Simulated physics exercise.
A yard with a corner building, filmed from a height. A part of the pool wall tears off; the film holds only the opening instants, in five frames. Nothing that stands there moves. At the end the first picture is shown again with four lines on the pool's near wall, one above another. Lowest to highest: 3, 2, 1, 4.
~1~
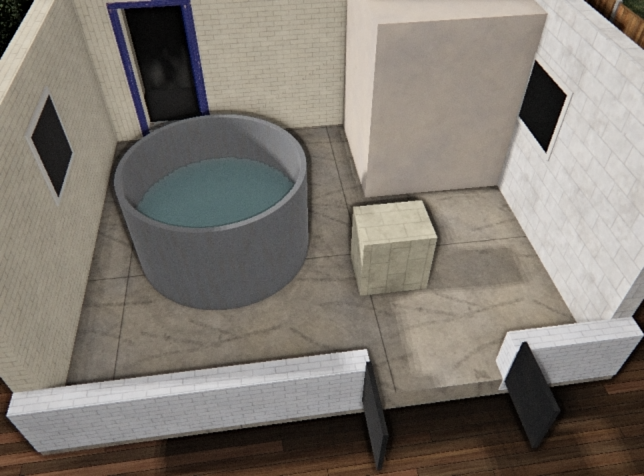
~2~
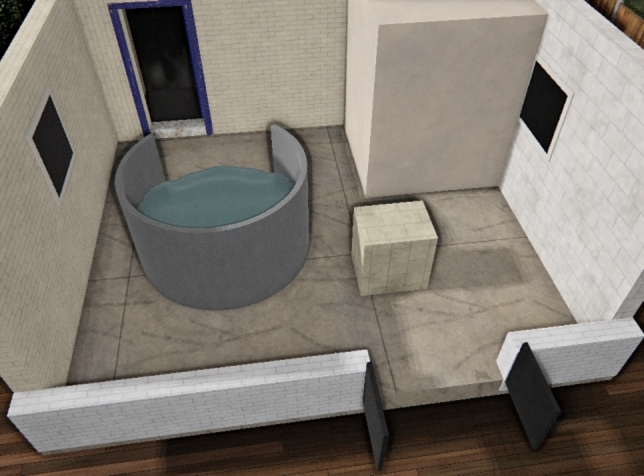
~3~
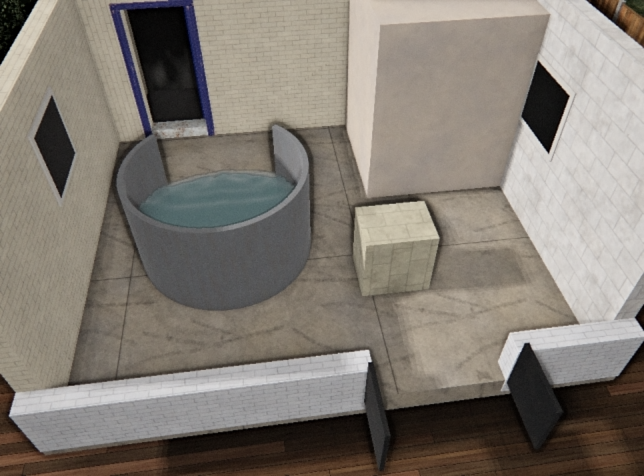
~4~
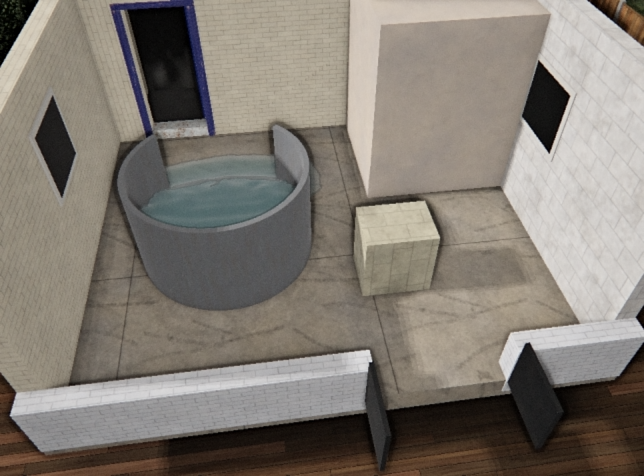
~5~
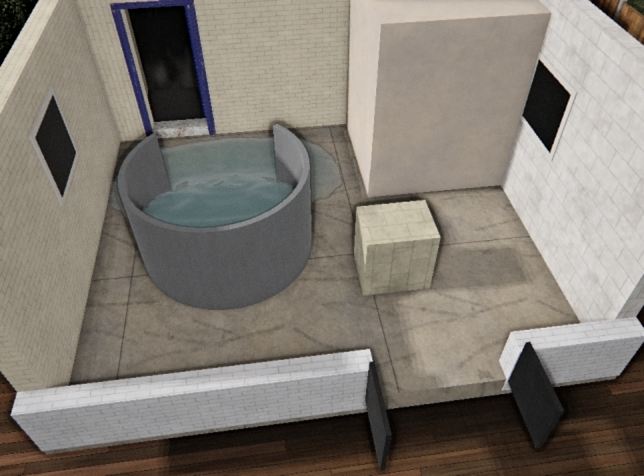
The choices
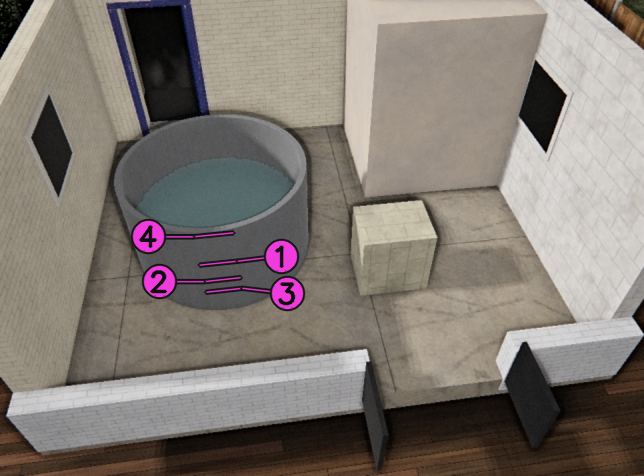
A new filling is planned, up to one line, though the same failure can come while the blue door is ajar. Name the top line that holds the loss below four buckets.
Line 3.
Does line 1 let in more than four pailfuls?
Yes, that goes wrong.
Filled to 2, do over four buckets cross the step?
Yes.
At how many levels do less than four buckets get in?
One of the four.
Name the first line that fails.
2 it is.
On the marked copy, 1 at (218, 263); 2 at (222, 279); 3 at (224, 290); 4 at (213, 234); from the bottom up 3, 2, 1, 4.
Choosing 1, dozens of bucketfuls pour in.
Choosing 2, about 10 bucketfuls get in.
Choosing 3, a bucket or two gets in.
Choosing 4, dozens of bucketfuls pour in.
